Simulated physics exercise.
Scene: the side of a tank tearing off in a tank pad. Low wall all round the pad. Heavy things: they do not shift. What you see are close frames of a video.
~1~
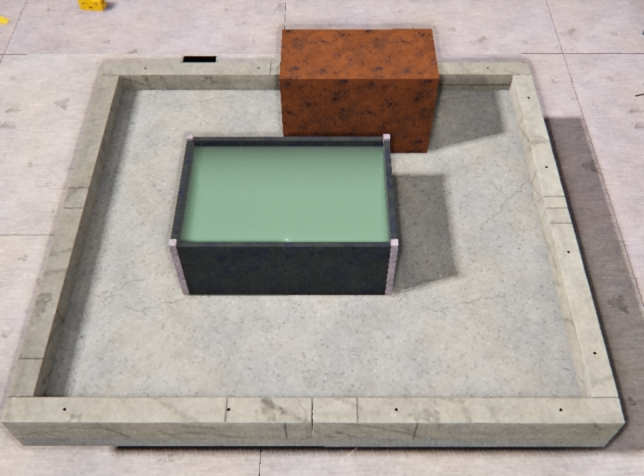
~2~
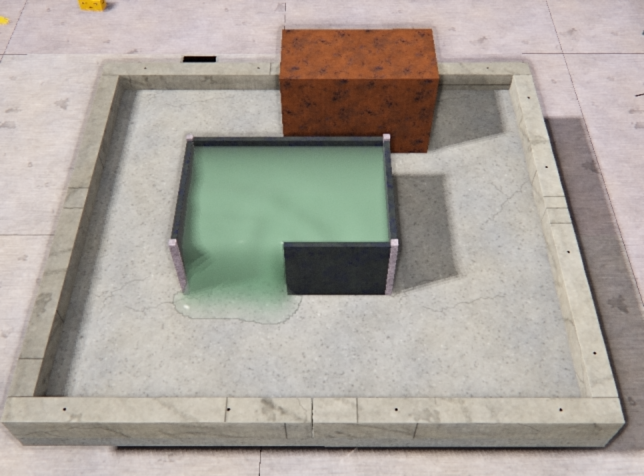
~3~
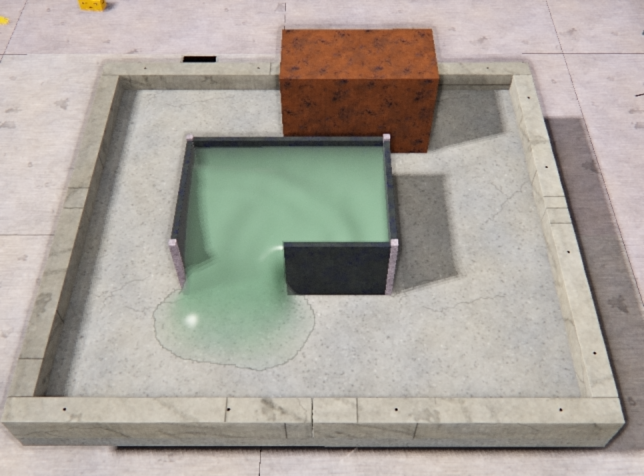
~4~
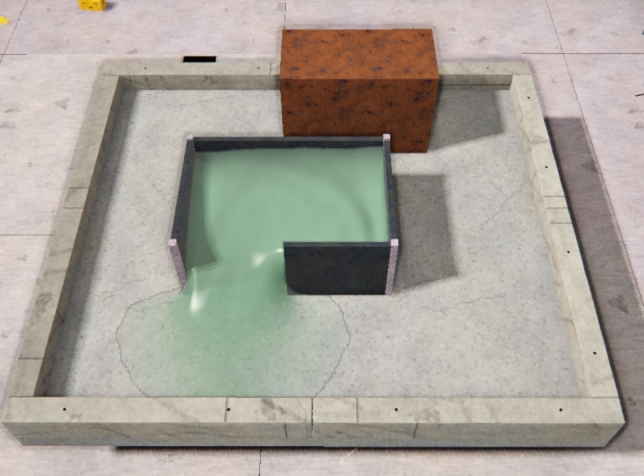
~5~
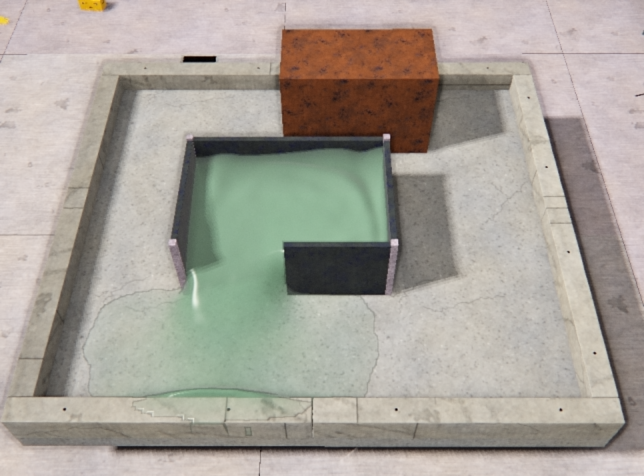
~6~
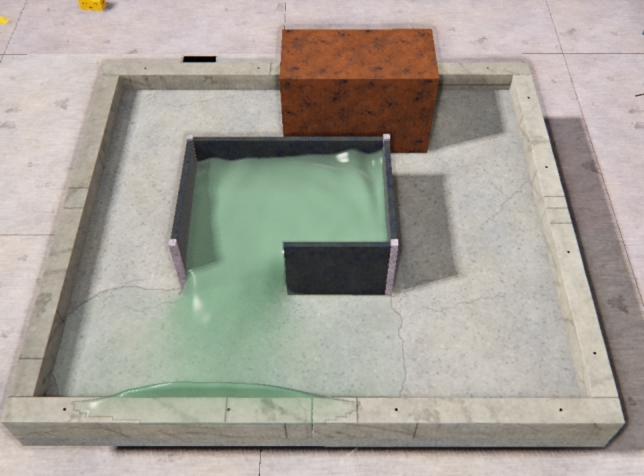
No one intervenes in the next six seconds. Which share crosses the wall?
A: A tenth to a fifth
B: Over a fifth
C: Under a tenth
A tenth to a fifth (A).
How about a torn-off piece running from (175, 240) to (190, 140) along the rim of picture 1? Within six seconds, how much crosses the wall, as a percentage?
Close to 18 %.
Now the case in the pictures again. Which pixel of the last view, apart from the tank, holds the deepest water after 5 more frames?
Around (241, 407).
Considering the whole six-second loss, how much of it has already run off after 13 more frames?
About 90 per cent.
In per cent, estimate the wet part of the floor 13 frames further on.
I'd estimate some 65 per cent.
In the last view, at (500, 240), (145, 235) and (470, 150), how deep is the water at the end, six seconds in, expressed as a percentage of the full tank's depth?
In order: About 8, 6 and 10 in a hundred.
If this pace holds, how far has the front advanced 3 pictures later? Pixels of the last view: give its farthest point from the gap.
The farthest point of the front sits at (516, 407).
A moment on, water covers 20 % of the floor; the low wall has let 0 % over.
Next, water covers 30 % of the floor; the low wall has let 3 % over.
Then, water covers 55 % of the floor; the low wall has let 13 % over.
Later, water covers 75 % of the floor; the low wall has let 15 % over.
In the end, water covers 85 % of the floor; the low wall has let 15 % over.
